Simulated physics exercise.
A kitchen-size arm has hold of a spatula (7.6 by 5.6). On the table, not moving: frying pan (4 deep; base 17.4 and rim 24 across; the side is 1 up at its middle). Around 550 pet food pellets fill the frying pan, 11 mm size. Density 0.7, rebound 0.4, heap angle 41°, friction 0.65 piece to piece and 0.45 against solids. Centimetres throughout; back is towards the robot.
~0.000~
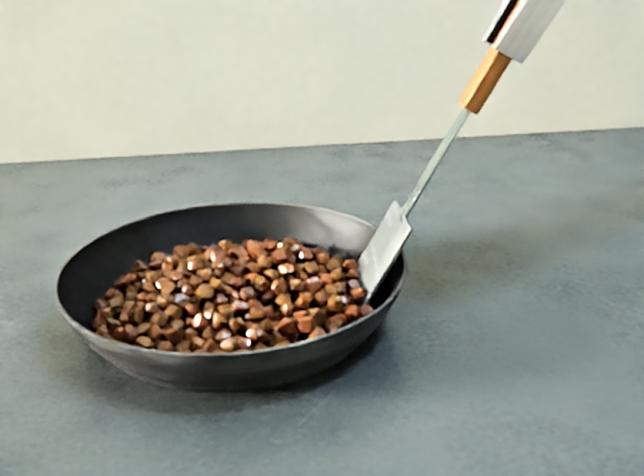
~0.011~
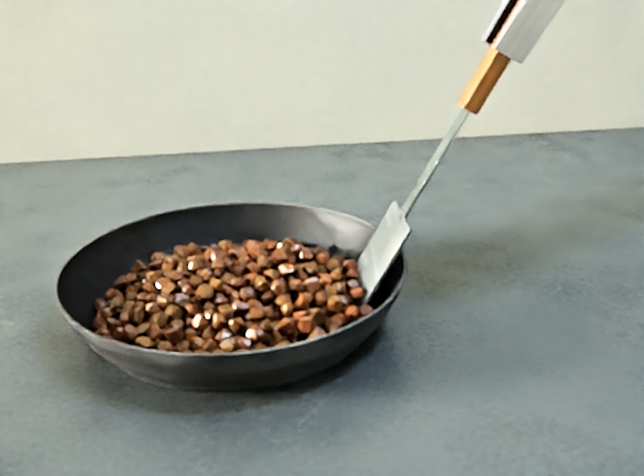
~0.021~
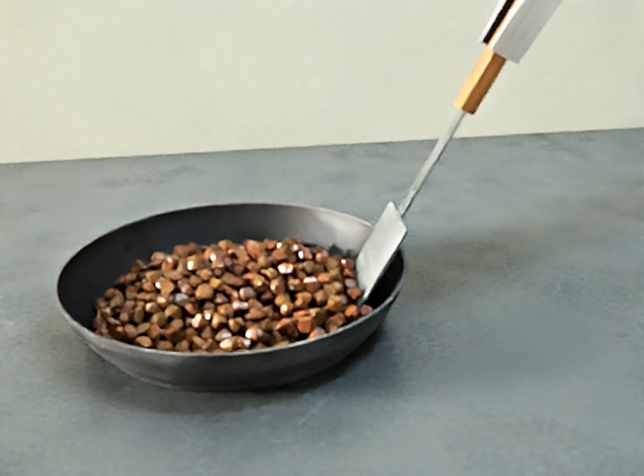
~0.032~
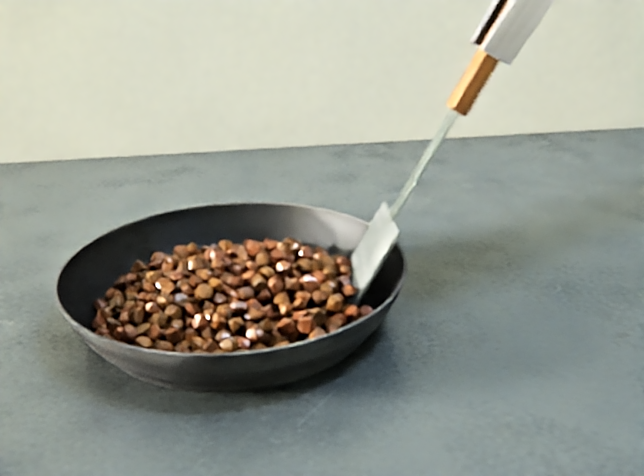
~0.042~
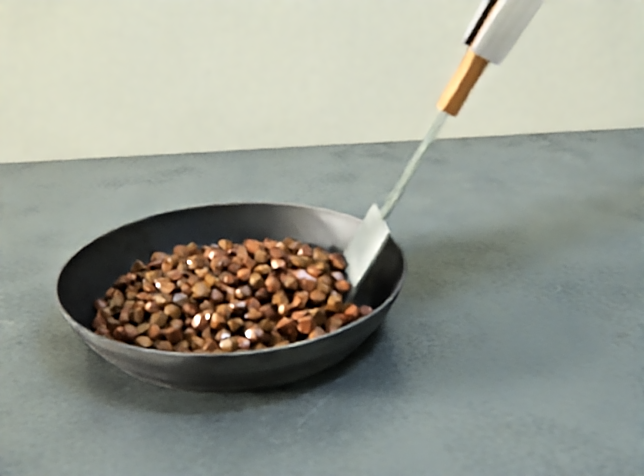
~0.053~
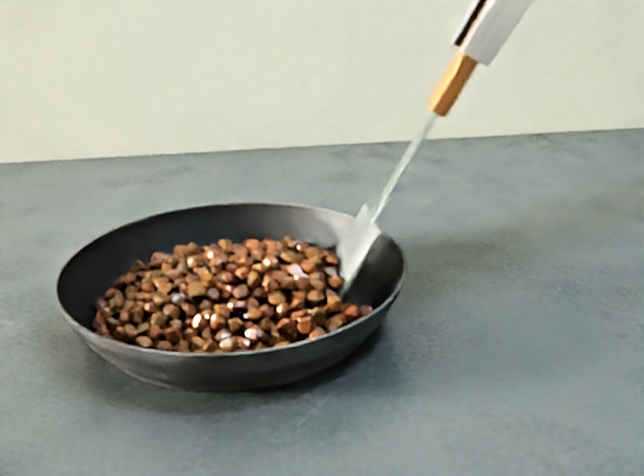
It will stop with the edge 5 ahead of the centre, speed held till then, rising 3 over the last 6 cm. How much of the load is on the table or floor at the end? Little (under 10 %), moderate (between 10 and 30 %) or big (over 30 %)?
Share on the table or floor: Little (under 10 %).
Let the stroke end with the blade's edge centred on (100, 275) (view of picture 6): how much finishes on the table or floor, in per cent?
About 20 per cent.
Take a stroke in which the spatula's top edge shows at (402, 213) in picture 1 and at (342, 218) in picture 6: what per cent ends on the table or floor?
Some 15 per cent.
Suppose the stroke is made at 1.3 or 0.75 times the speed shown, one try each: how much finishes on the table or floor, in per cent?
About 5 and 0 per cent.
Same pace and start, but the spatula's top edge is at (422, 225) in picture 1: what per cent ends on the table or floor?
Some 5 per cent.
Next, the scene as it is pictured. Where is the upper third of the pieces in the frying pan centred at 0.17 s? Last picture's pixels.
At about (179, 280).
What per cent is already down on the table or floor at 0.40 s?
Some 0 per cent.
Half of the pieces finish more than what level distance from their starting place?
Roughly 2 cm.
After 0.11 s, sloping 60°, highest piece 5 above the table; 548 in the frying pan.
After 0.17 s, sloping 60°, highest piece 6 above the table; 548 in the frying pan.
After 0.40 s, sloping 60°, highest piece 6 above the table; 539 in the frying pan, 8 on the table or floor, 1 on the blade or in flight.
After 1.45 s, sloping 60°, highest piece 5 above the table; 539 in the frying pan, 9 on the table or floor.
In the end, 539 in the frying pan, 9 on the table or floor. That is 2 % on the table or floor.
